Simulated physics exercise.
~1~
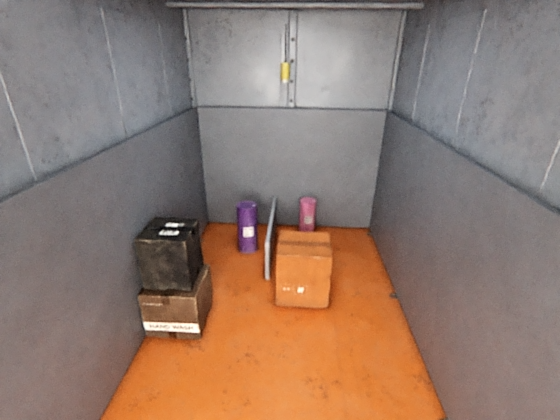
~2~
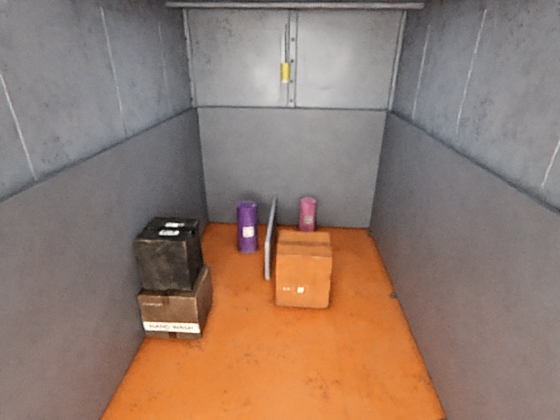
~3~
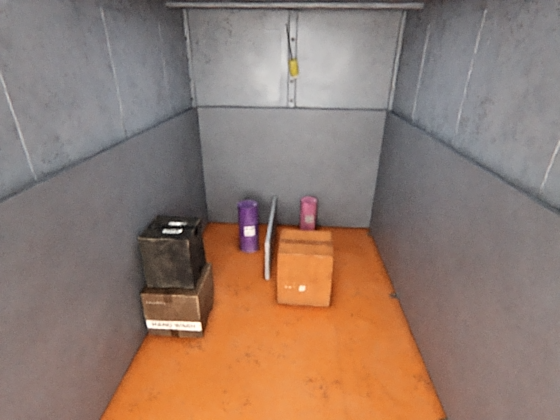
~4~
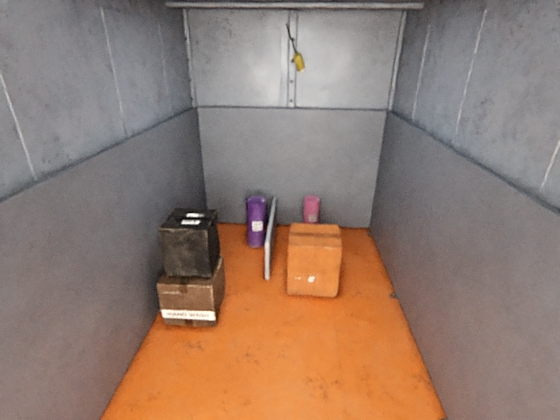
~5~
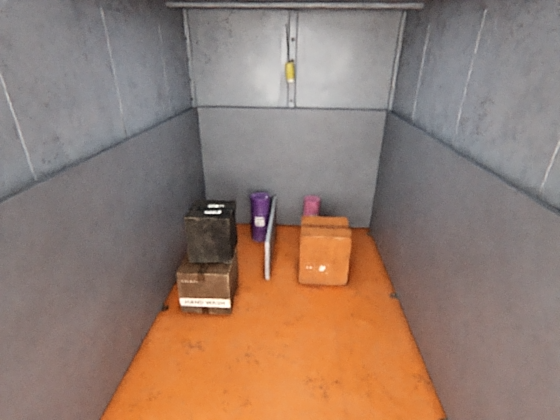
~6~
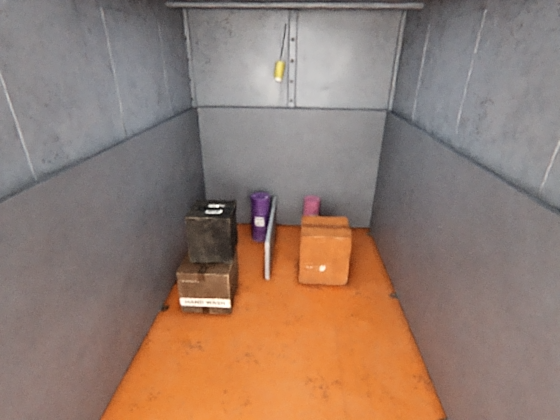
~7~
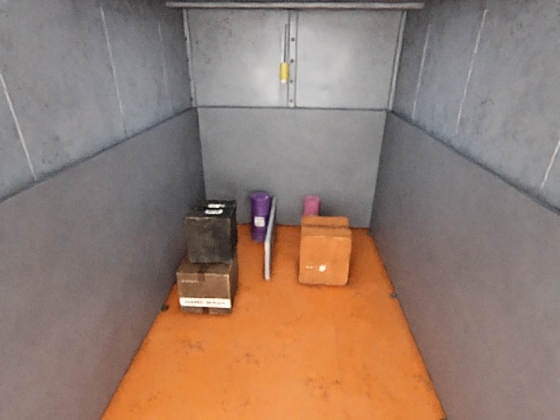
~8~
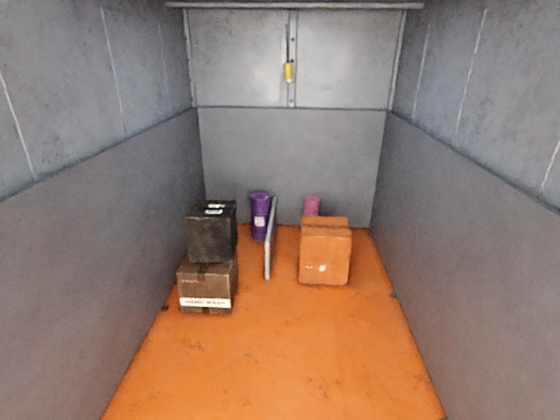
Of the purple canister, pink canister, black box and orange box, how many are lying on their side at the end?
None of them are lying on their side. Both canisters, the black box and the orange box are all still upright at the end.
